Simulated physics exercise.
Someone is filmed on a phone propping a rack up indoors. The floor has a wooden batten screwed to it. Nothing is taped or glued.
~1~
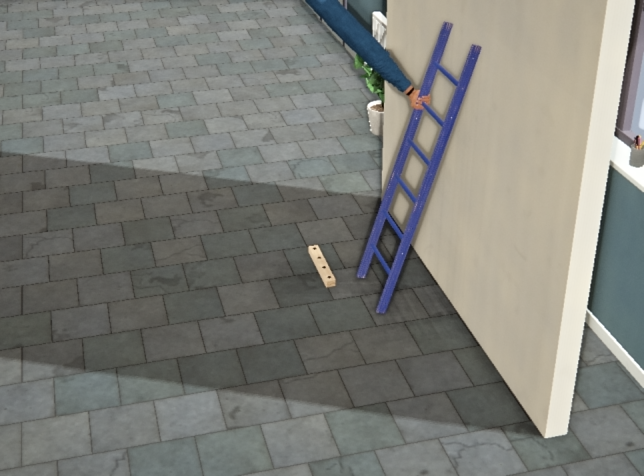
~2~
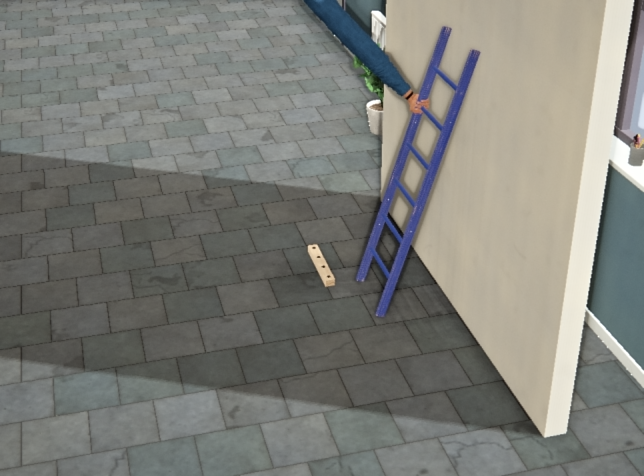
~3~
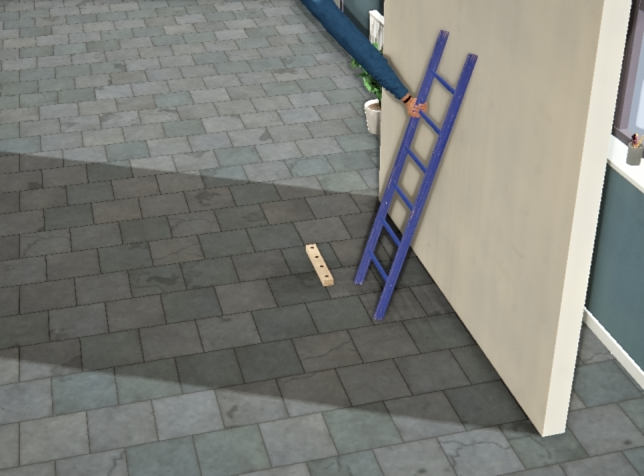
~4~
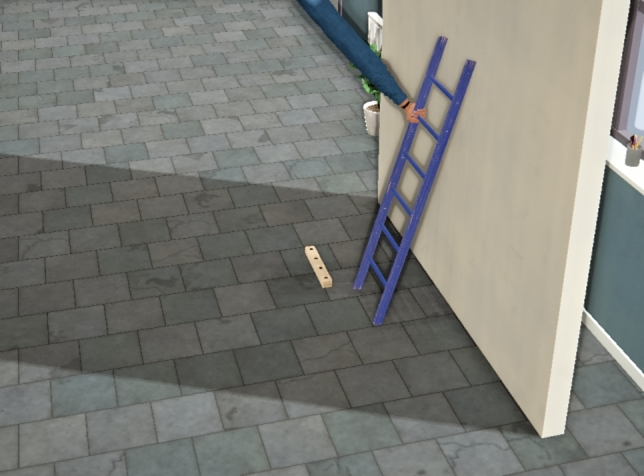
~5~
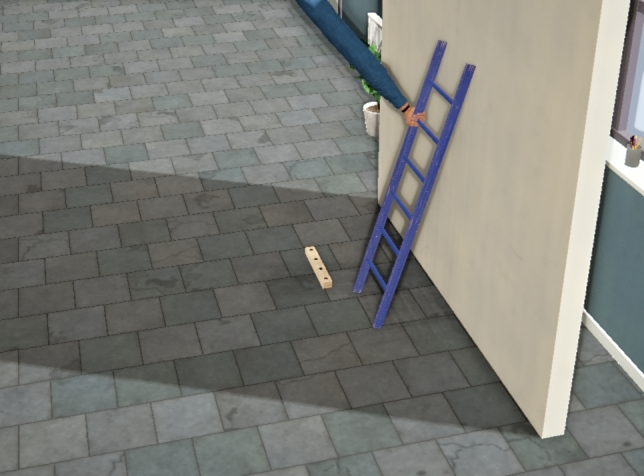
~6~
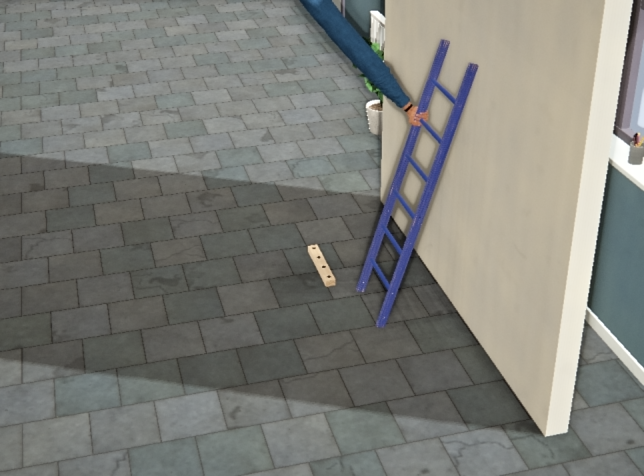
A blue ladder-like rack leans against a cream wall panel at the right, gripped by a hand on a blue-sleeved arm reaching in from the top, seen from above in a room with grey paving. A pale wooden batten lies on the floor to its left, near a potted plant and across a broad shadow. The hand lowers the rack slightly, then holds it still, while the view wavers faintly.
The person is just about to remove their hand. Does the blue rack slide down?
I expect it will stand firm where it is.
Then, 0.32 s on from there, blue rack at rest near (412, 188).
In the end, the blue rack stays up, near (412, 188).
